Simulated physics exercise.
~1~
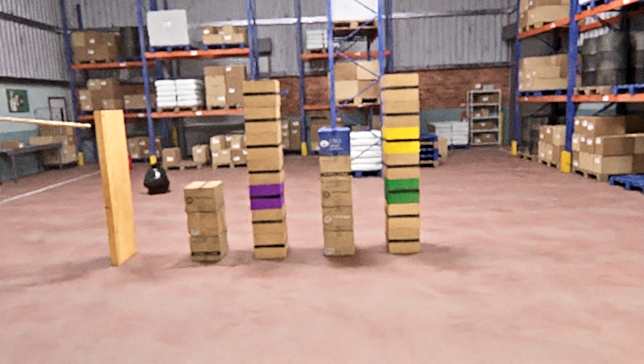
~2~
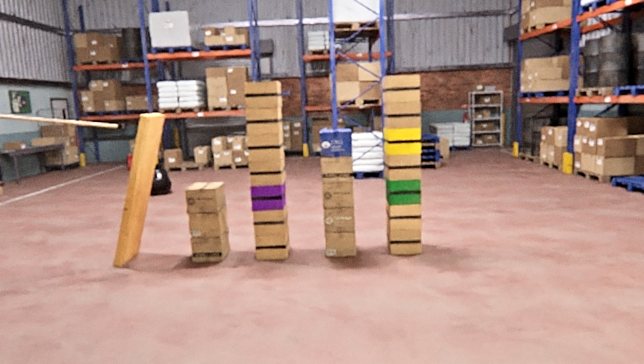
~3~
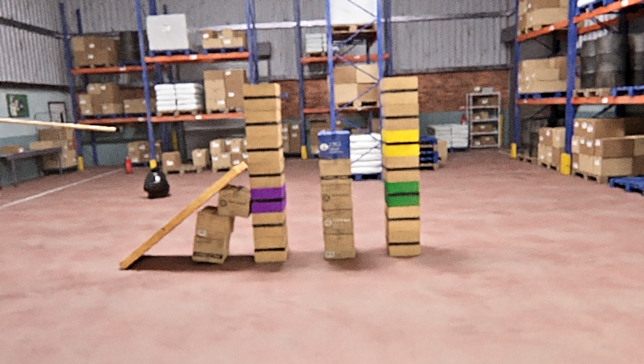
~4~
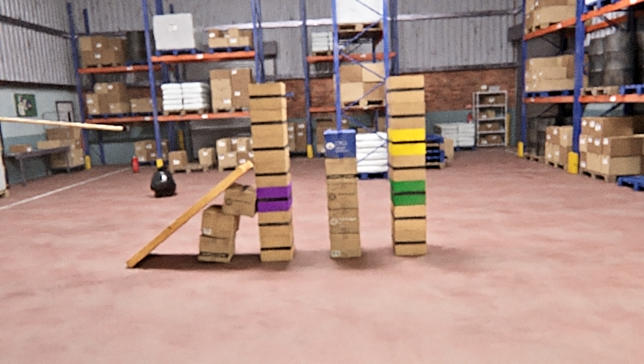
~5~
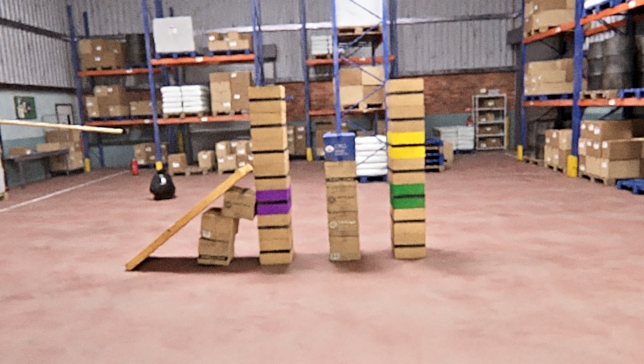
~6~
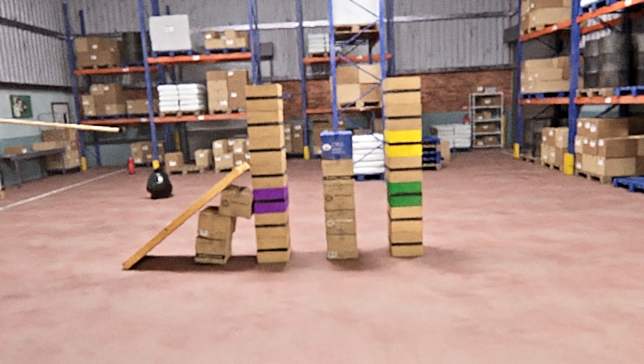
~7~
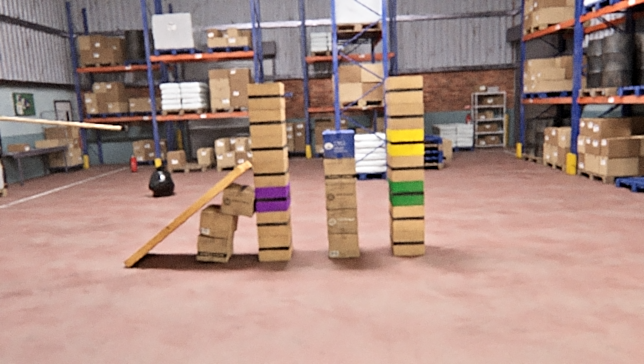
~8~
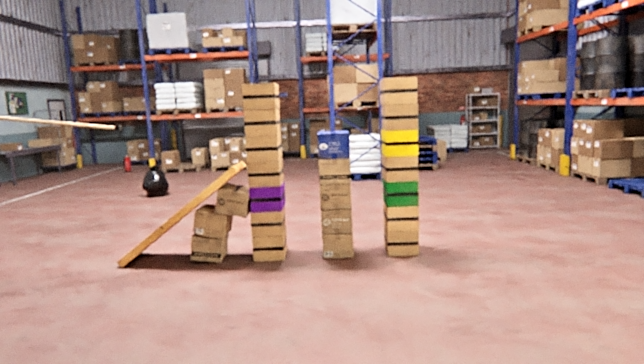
In the video, an upright wooden board beside a row of stacked cartons in a warehouse tips right onto the shortest stack, shifting its upper cartons against the neighboring column. The board rests at a slant, and the purple, blue, green and yellow cartons stay in place.
